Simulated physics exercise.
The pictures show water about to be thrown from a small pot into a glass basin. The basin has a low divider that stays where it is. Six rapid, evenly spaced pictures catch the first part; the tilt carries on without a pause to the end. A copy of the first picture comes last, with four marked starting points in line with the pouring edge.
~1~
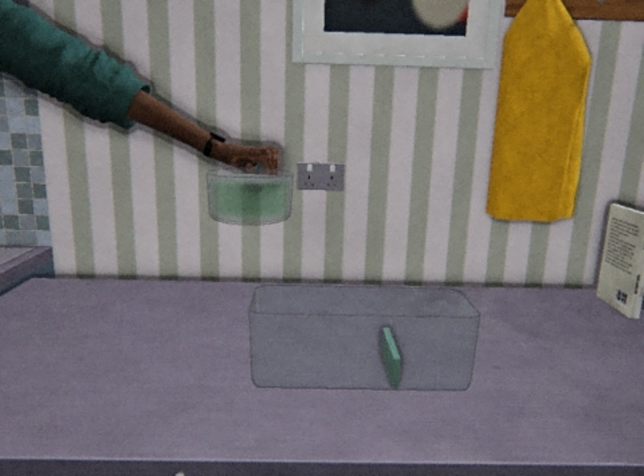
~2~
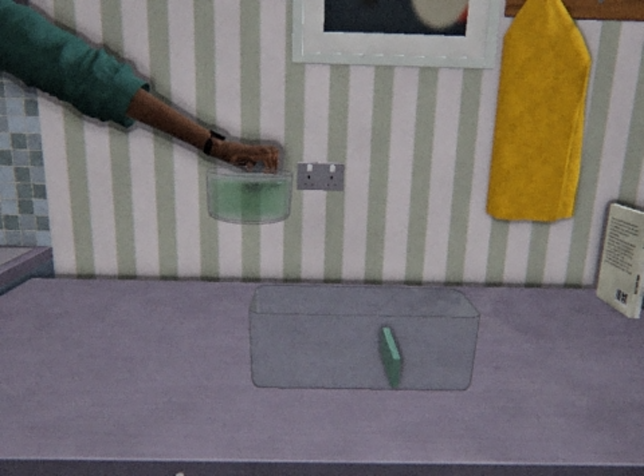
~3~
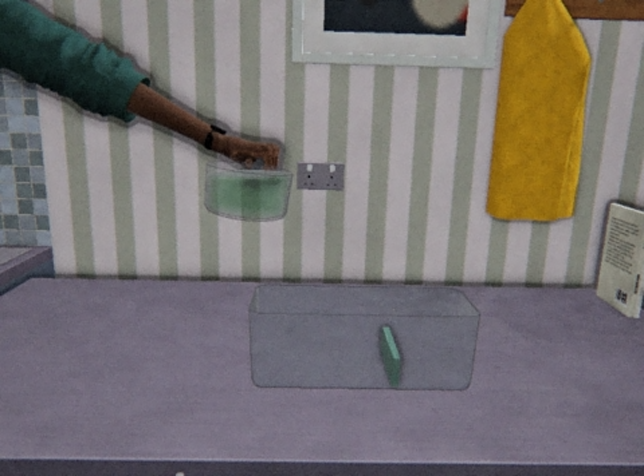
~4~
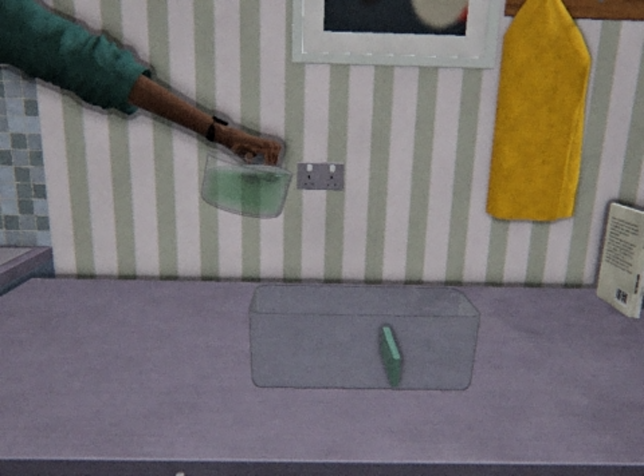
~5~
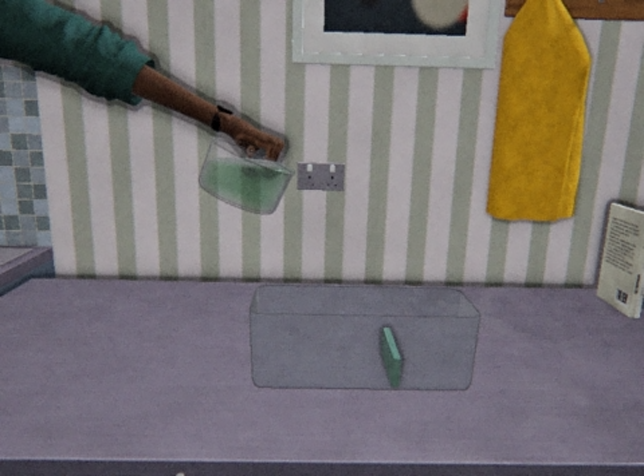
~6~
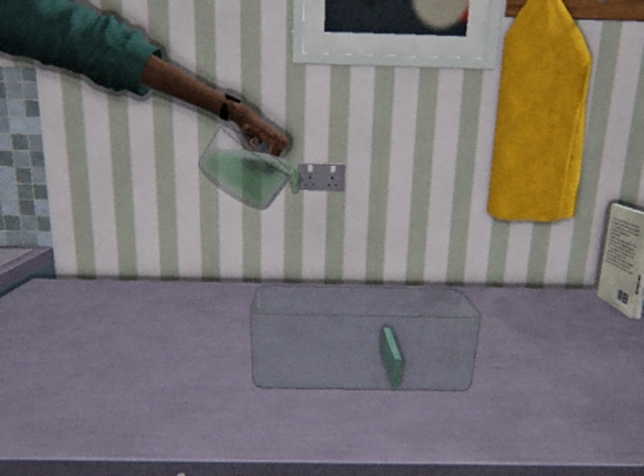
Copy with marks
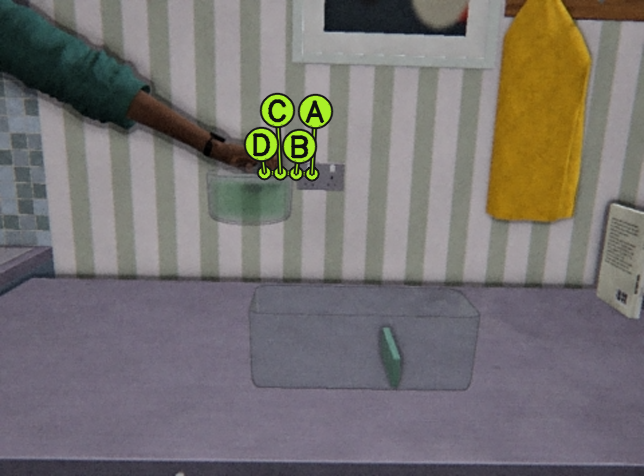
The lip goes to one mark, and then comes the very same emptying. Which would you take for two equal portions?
I would pick place A.
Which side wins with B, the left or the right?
More ends on the left.
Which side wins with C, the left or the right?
More ends on the left.
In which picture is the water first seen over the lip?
Picture 5.
On the marked copy, A at (311, 173); B at (296, 173); C at (280, 173); D at (264, 172).
With A, about 44 % ends left of the wall and 55 % right of it.
With B, about 76 % ends left of the wall and 21 % right of it; 3 % is lost outside.
With C, about 91 % ends left of the wall and 5 % right of it; 4 % is lost outside.
With D, about 88 % ends left of the wall and 10 % right of it; 3 % is lost outside.
